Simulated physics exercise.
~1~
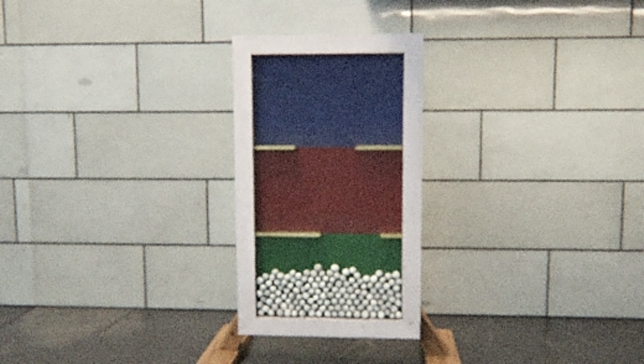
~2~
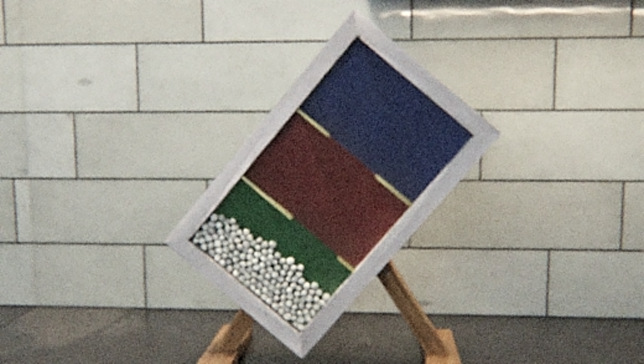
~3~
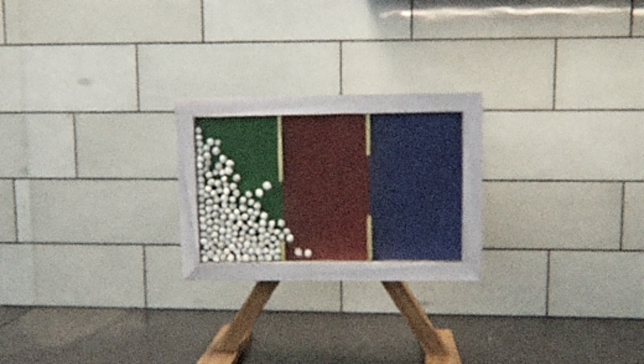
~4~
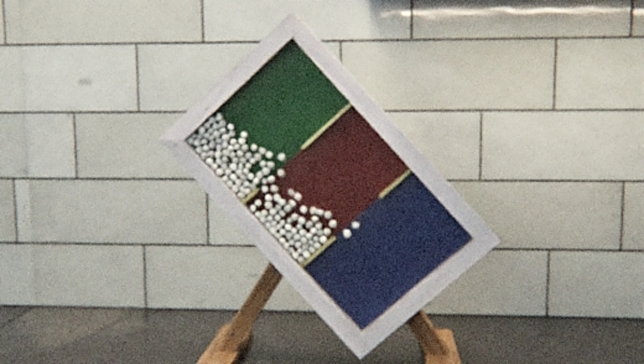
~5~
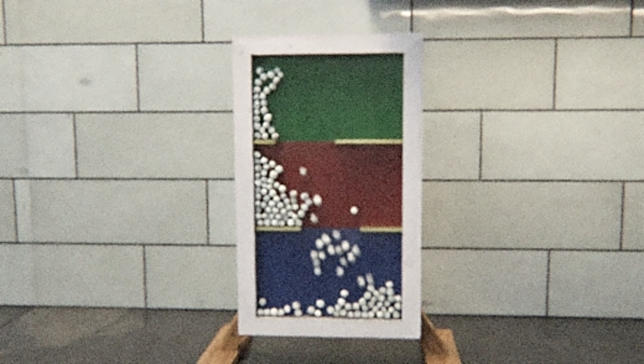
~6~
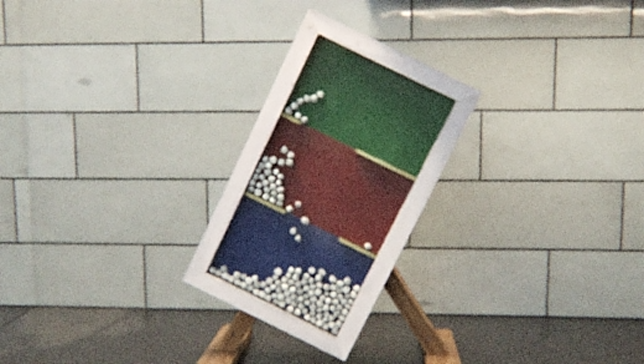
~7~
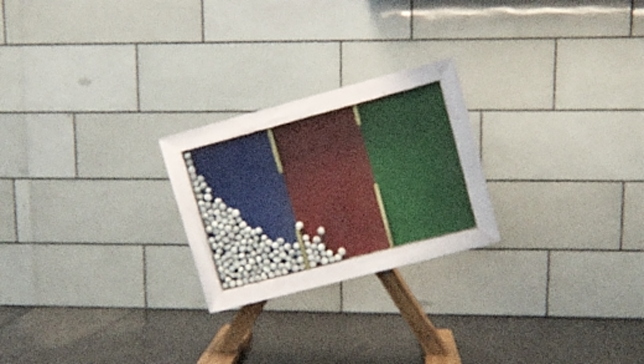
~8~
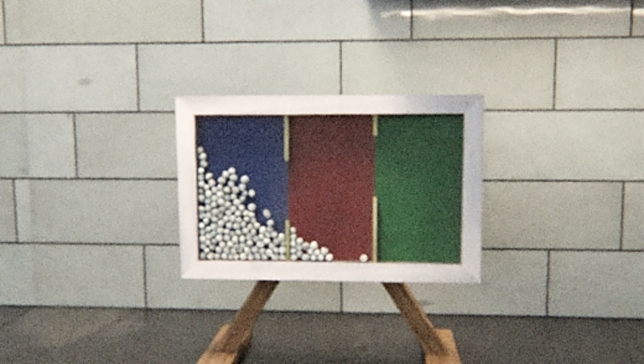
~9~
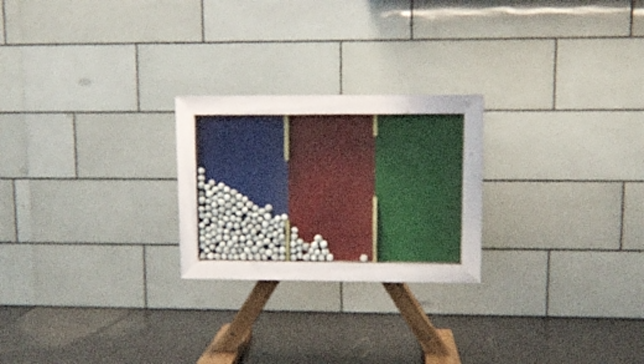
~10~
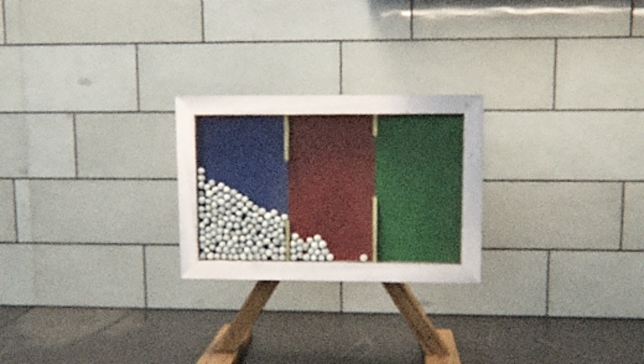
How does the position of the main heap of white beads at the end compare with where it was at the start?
At the start the heap lies along the bottom of the upright case, while at the end it sits farther left and higher in view, in the lower left part of the case lying on its side.
